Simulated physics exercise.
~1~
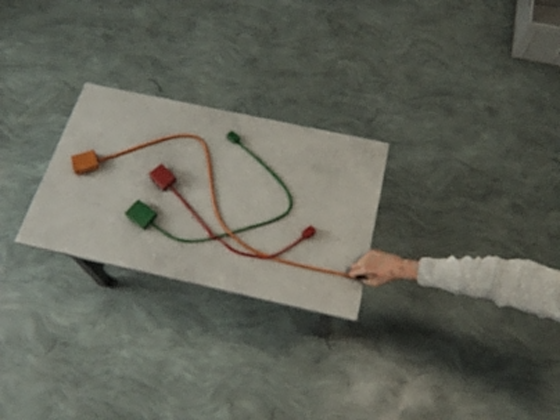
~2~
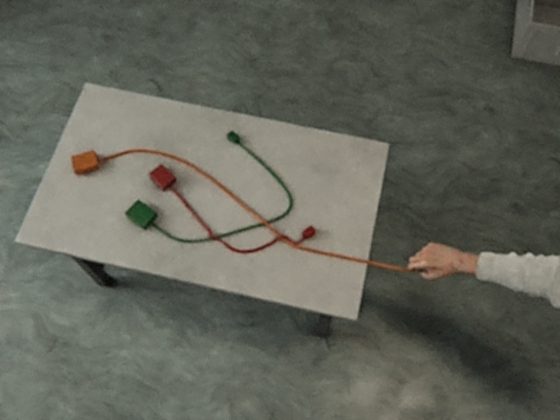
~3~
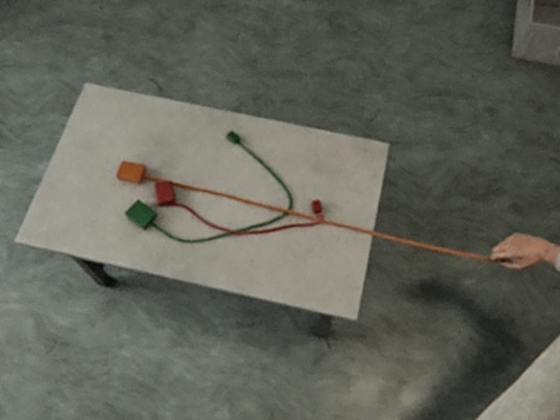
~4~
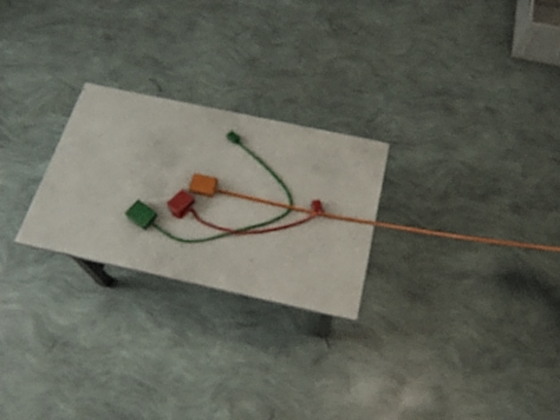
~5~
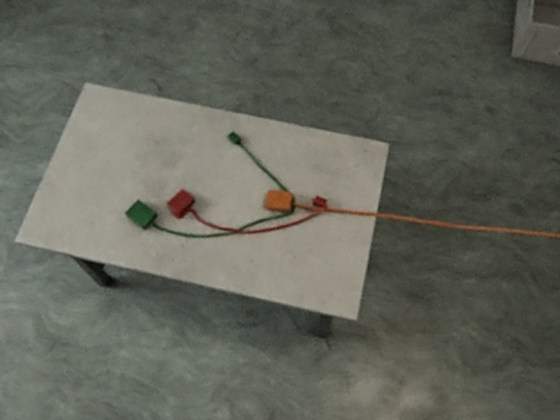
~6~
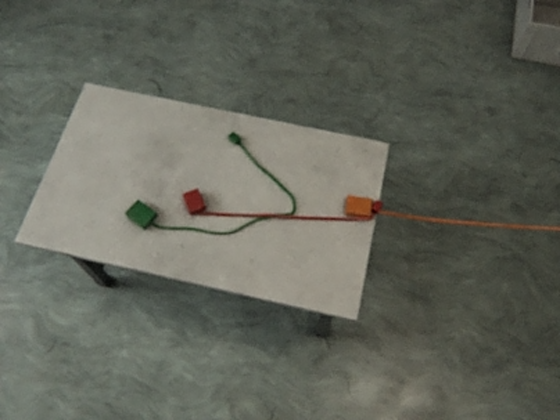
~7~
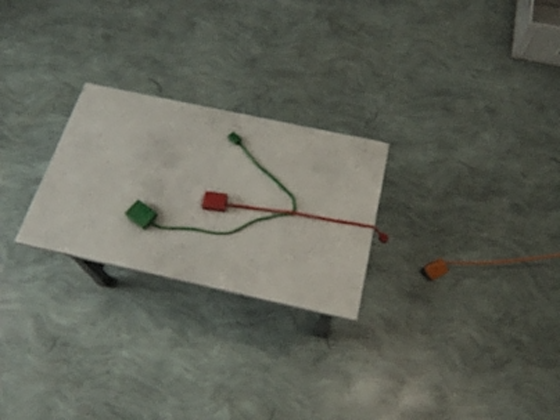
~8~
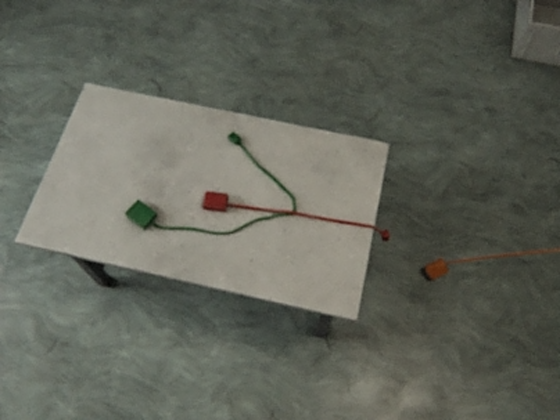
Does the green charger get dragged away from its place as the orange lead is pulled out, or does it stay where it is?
It stays where it is. The red charger is the one left on the table that gets shifted to the right.
